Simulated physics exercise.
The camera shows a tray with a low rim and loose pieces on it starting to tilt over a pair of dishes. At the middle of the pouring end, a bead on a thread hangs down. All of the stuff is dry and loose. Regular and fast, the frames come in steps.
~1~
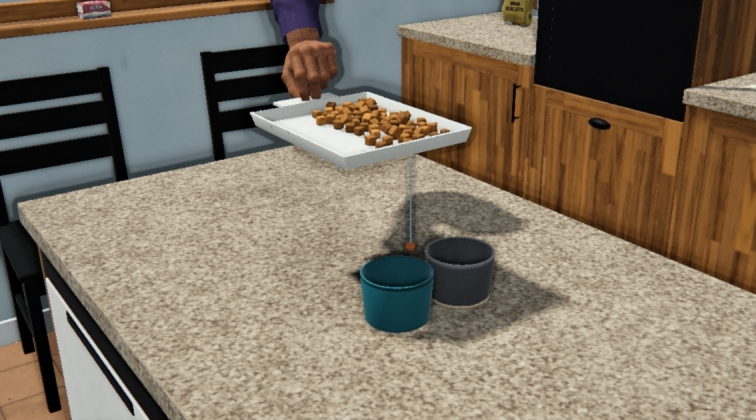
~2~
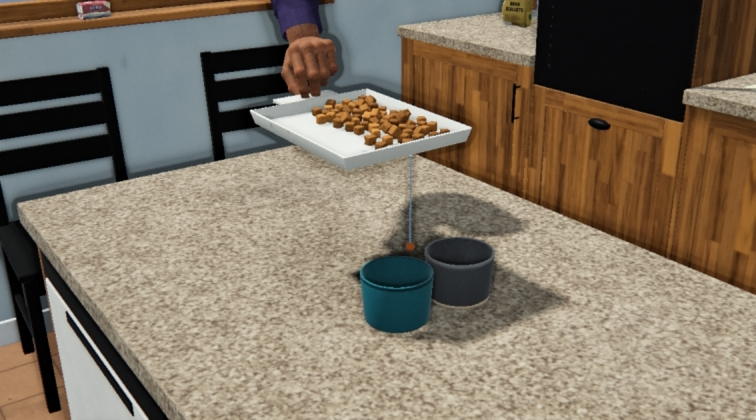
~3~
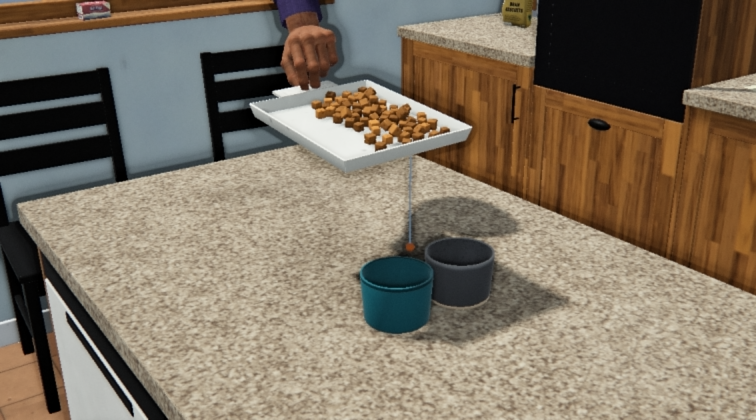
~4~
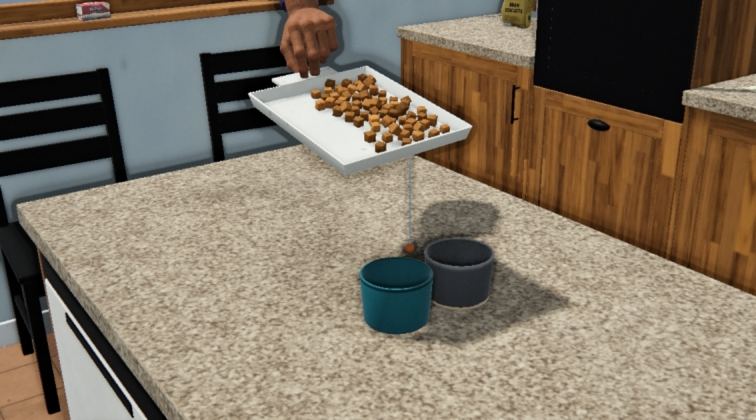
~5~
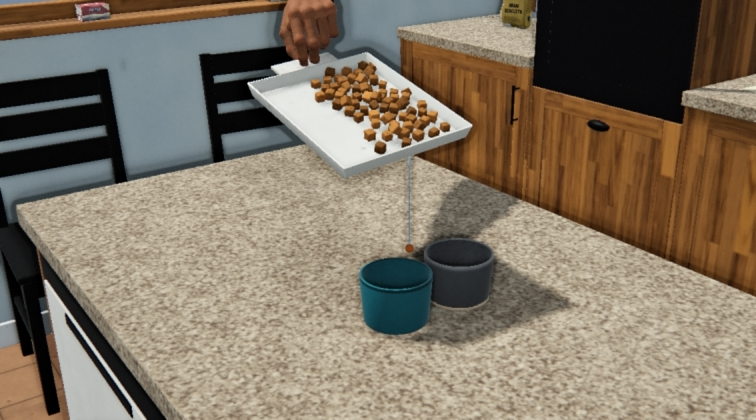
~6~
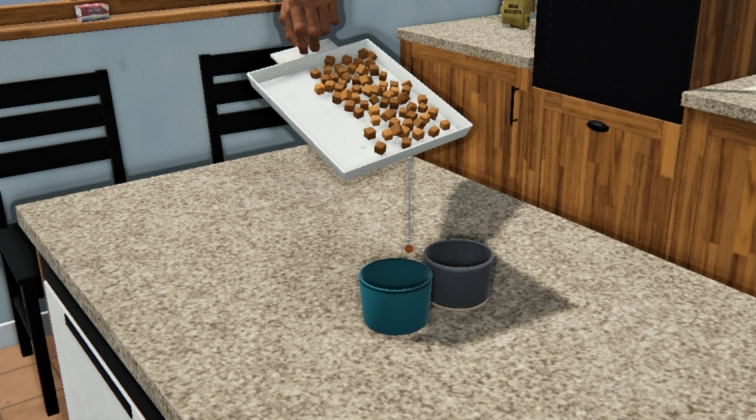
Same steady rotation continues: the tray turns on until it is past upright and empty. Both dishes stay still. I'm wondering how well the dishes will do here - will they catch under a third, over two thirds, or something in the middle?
I'd say under a third.
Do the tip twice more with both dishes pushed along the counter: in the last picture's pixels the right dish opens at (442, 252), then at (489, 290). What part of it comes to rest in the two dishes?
The first try yields 30% and the second yields 10%.
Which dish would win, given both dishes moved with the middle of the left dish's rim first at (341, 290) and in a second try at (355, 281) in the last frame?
One: Left. Two: The left one.
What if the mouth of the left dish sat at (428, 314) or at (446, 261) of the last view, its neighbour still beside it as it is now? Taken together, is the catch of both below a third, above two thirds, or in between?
For the first spot it's under a third, and for the next one it's under a third.
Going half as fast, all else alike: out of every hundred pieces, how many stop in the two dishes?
Estimate: Around 20%.
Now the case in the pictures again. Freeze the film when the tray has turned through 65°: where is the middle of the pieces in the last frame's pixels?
The middle of the pieces sits at roughly (382, 132).
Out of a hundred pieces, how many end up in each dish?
Roughly 20 in a hundred for the left dish, roughly 0 in a hundred for the right dish.
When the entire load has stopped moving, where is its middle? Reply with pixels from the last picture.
I'd put the middle somewhere around (421, 344).
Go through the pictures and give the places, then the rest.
The first picture shows corners of the pouring end at (346, 155) and (466, 128), level; middle of the load at (376, 116), brown sugar cubes; left dish at (419, 304); right dish at (482, 281); bead on its thread at (410, 246).
The second picture shows corners of the pouring end at (346, 156) and (466, 127), level; middle of the load at (376, 114).
The third picture shows corners of the pouring end at (346, 158) and (466, 127), tipped barely, lowest at the left corner; middle of the load at (376, 110).
The fourth picture shows corners of the pouring end at (346, 162) and (467, 126), tipped a little, lowest at the left corner; middle of the load at (376, 103).
The fifth picture shows corners of the pouring end at (345, 165) and (467, 125), tipped clearly, lowest at the left corner; middle of the load at (376, 96).
The sixth picture shows corners of the pouring end at (345, 169) and (467, 124), tipped clearly, lowest at the left corner; middle of the load at (377, 90); left dish at (417, 307); right dish at (481, 284).
Soon, tray tipped steeply; nearly all on the tray; a small part in the air.
A while on, tray tipped past a quarter turn; most on the tray; a small part in the left dish; a small part outside both; a stray few in the air.
Towards the end, tray tipped past a quarter turn; about a quarter in the left dish; most outside both.
Finally, tray tipped past a quarter turn; about a quarter in the left dish; none in the right dish; most outside both.
